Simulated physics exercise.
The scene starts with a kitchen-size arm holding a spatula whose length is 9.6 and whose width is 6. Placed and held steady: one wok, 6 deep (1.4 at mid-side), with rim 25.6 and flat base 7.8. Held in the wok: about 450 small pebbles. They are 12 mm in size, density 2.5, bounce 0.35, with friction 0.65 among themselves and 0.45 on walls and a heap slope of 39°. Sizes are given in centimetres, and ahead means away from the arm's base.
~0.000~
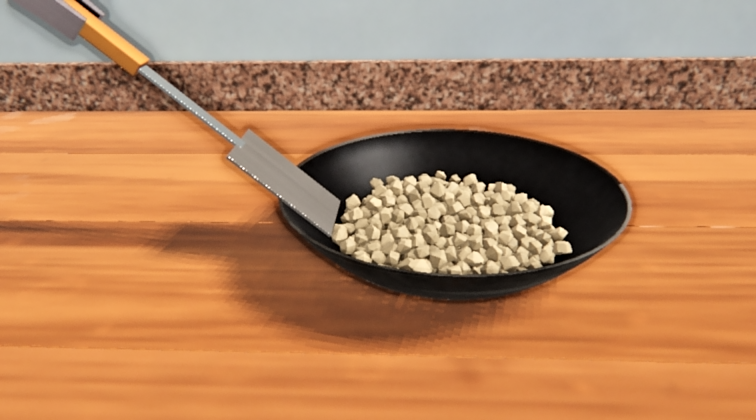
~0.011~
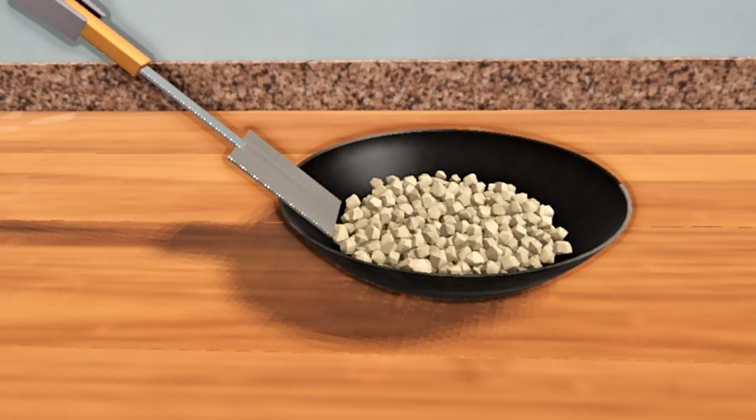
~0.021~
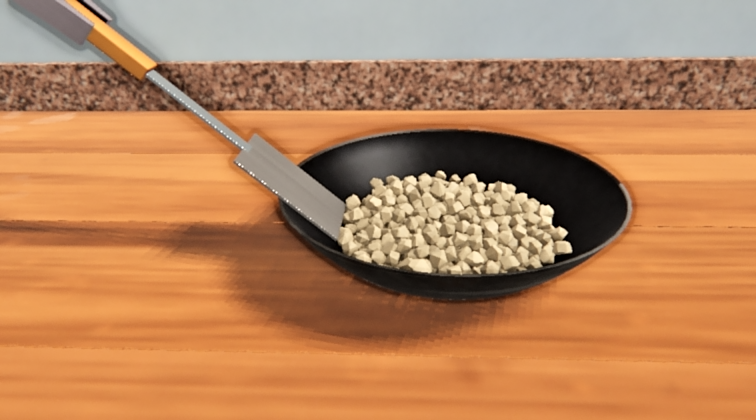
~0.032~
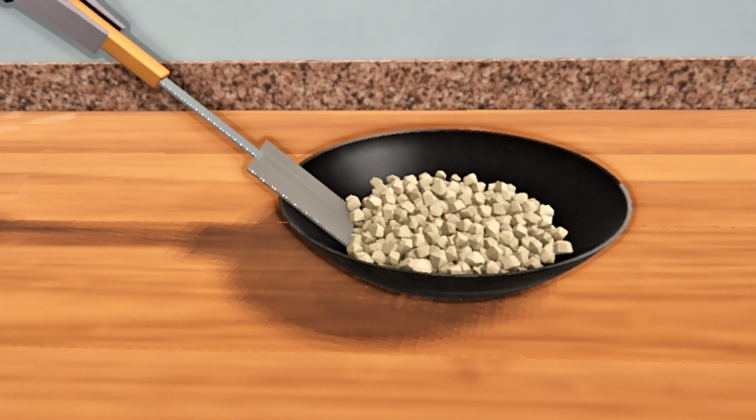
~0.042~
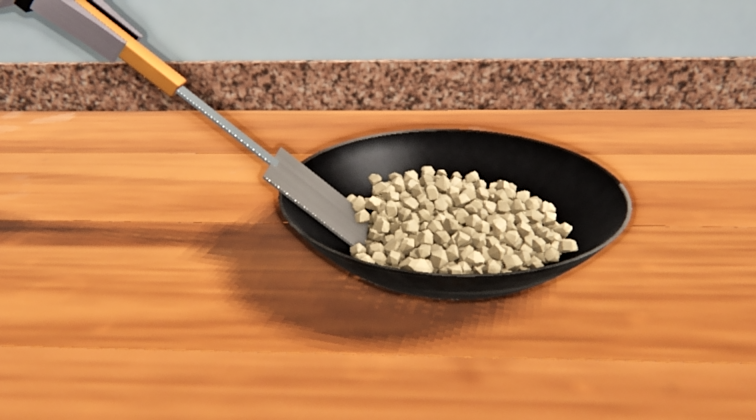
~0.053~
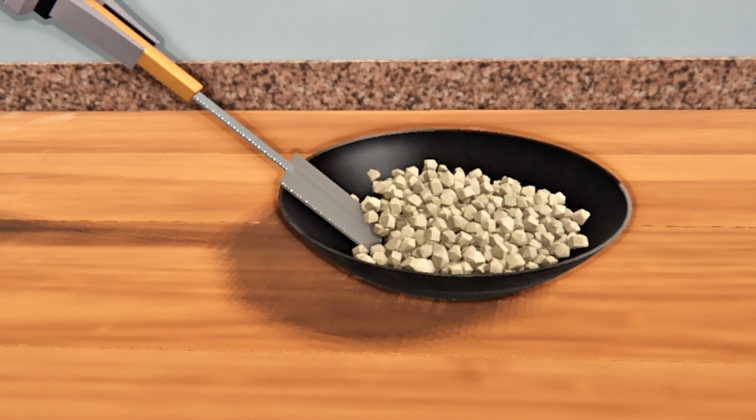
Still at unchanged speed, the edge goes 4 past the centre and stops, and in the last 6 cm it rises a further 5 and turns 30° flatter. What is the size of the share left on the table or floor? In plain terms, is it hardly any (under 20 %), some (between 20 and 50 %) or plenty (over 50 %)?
Hardly any - under 20 %.
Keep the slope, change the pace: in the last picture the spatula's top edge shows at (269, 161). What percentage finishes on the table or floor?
Expect about 0 per cent there.
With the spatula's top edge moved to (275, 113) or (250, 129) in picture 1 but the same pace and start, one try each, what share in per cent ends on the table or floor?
Roughly 10% and 10%.
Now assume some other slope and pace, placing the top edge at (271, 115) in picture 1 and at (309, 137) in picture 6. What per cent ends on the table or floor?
About 5 per cent.
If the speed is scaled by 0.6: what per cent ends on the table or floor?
0 %.
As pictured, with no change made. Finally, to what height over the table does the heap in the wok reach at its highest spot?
Peak at rest, approximately 7.5 centimetres.
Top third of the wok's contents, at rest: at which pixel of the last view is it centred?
Around (549, 199).
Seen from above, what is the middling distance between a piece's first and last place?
Level distance of around 4 cm.
By 0.08 s, sloping 41°, highest piece 6 above the table; 449 in the wok.
By 0.10 s, sloping 30°, highest piece 8 above the table; 448 in the wok, 1 on the blade or in flight.
By 0.32 s, sloping 12°, highest piece 10 above the table; 408 in the wok, 29 on the table or floor, 12 on the blade or in flight.
By 1.37 s, sloping 12°, highest piece 7 above the table; 407 in the wok, 42 on the table or floor.
Final count, 407 in the wok, 42 on the table or floor. That is 9 % on the table or floor.
